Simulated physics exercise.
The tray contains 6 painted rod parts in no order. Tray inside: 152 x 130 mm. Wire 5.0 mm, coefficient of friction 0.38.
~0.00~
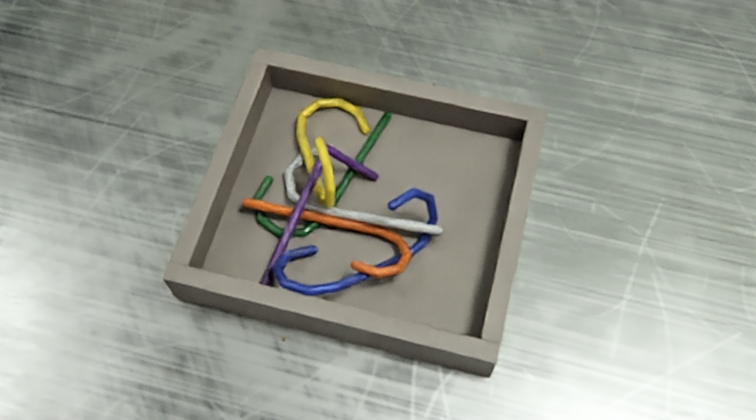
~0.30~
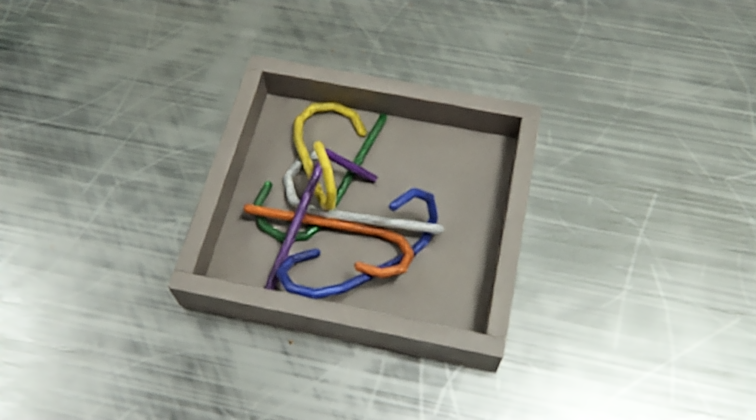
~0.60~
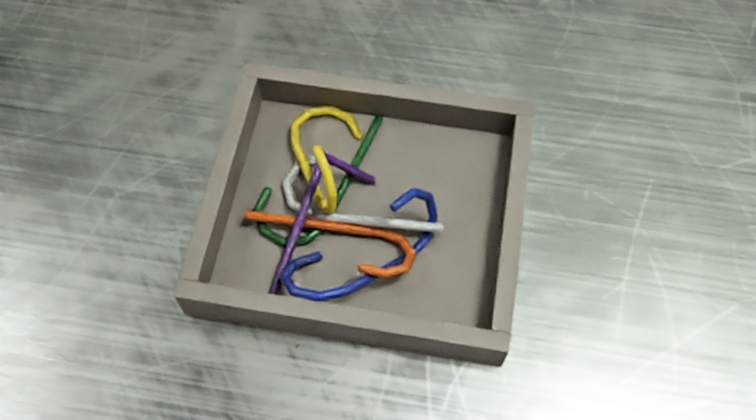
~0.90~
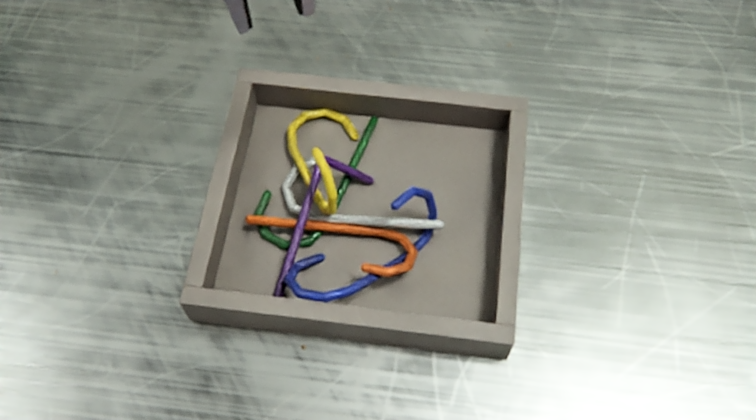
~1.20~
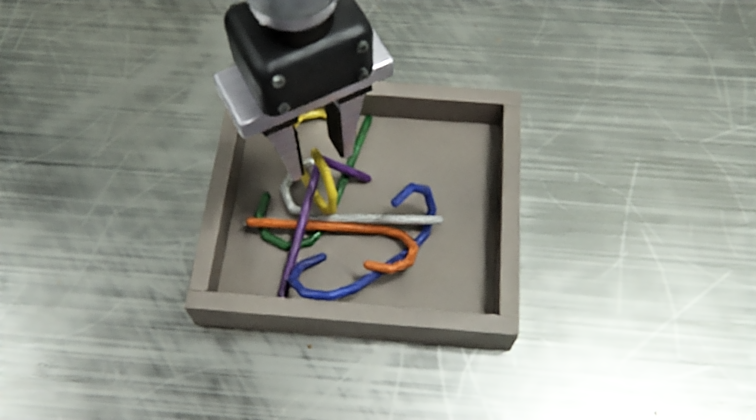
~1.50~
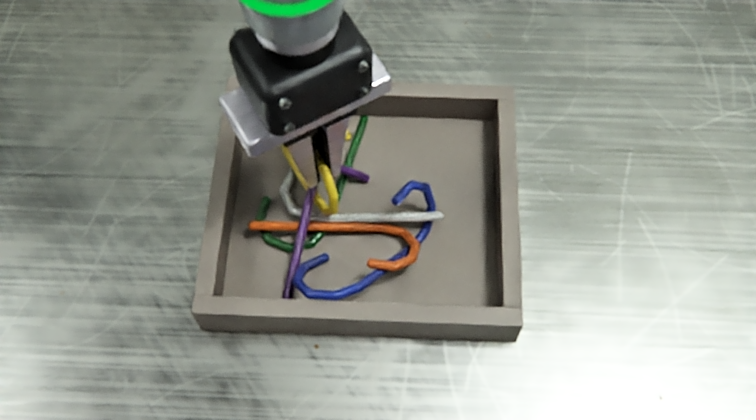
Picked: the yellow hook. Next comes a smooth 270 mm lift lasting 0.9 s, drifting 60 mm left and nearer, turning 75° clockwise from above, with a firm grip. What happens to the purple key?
The purple key comes up.
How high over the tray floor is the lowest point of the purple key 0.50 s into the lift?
About 90 mm.
After 1.77 s, lowest point more than 20 mm over the tray floor, yellow hook 58 mm.
After 2.00 s, lowest point more than 20 mm over the tray floor, yellow hook 159 mm, purple key 87 mm.
After 2.40 s, lowest point more than 20 mm over the tray floor, yellow hook 272 mm, purple key 197 mm.
End, hanging yellow hook 272 mm, purple key 197 mm; the other 4 are down.
